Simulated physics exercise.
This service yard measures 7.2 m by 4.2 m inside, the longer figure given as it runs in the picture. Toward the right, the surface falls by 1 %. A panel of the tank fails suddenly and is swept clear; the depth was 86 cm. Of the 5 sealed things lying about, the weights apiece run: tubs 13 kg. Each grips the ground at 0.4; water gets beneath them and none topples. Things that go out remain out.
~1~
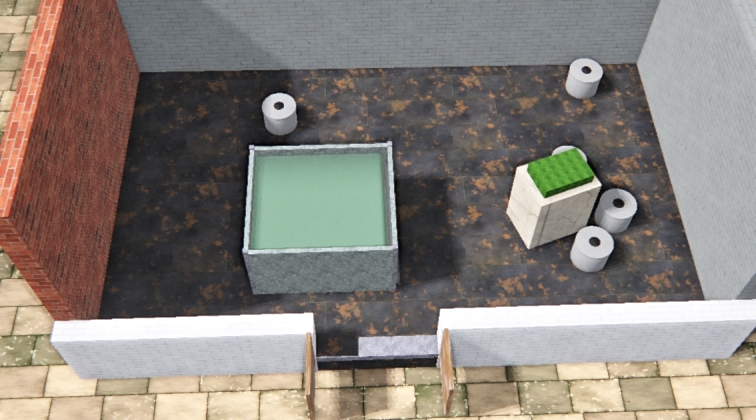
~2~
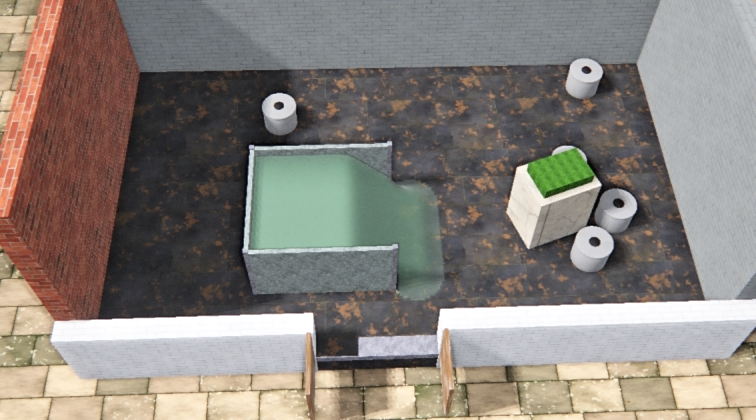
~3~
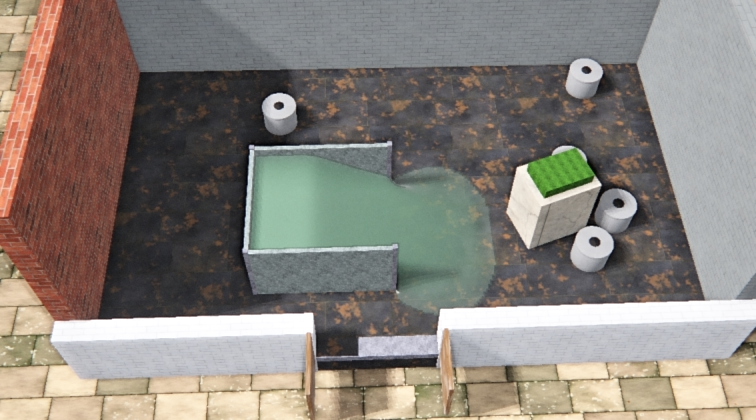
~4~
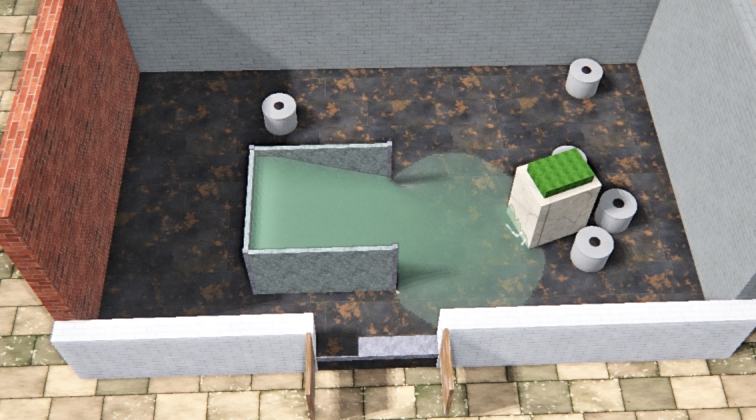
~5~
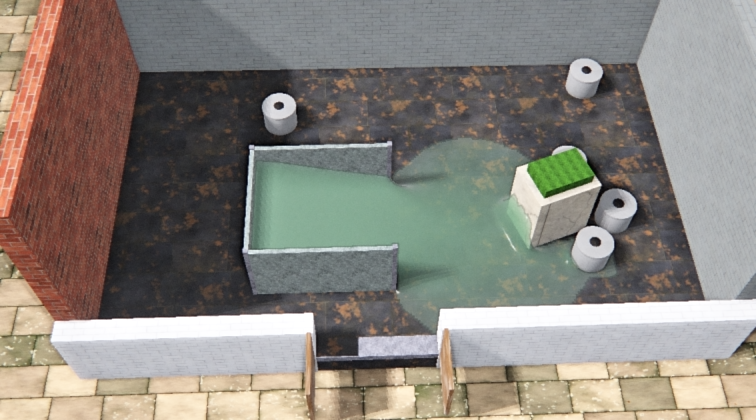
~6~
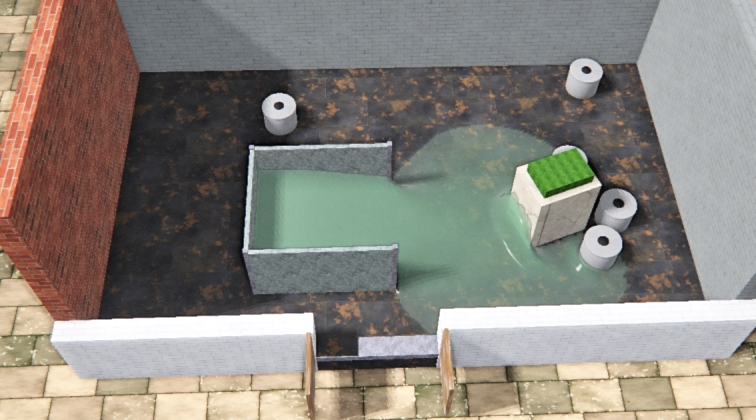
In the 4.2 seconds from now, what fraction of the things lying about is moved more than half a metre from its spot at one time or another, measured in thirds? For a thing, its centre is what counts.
It is two thirds or more.
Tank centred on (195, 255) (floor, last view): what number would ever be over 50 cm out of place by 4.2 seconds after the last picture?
Result: 4 of them.
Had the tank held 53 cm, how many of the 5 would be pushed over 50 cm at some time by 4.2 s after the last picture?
Result: 2.
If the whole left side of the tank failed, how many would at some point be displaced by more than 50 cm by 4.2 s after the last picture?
Then the count would be 2.
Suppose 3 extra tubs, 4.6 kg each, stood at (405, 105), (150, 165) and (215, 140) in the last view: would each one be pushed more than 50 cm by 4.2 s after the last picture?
Reading them off in order: Clears the mark, not beyond, not beyond.
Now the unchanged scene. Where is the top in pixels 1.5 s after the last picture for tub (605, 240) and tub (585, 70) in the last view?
Estimated pixels: (649, 214) and (626, 57).
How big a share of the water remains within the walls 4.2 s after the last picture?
Around 98 % of the water.
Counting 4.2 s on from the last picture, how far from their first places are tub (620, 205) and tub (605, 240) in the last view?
In that order: 100 cm, 250 cm.
Then, 0.4 s after the last picture 0 of 5 are over 50 cm from their spots; 0 afloat.
Then, 1.5 s after the last picture 3 of 5 are over 50 cm from their spots; 2 afloat.
Then, 2.8 s after the last picture 3 of 5 are over 50 cm from their spots; 4 afloat.
Then, 4.2 s after the last picture 4 of 5 are over 50 cm from their spots, and 4 have been at some point; 4 afloat.
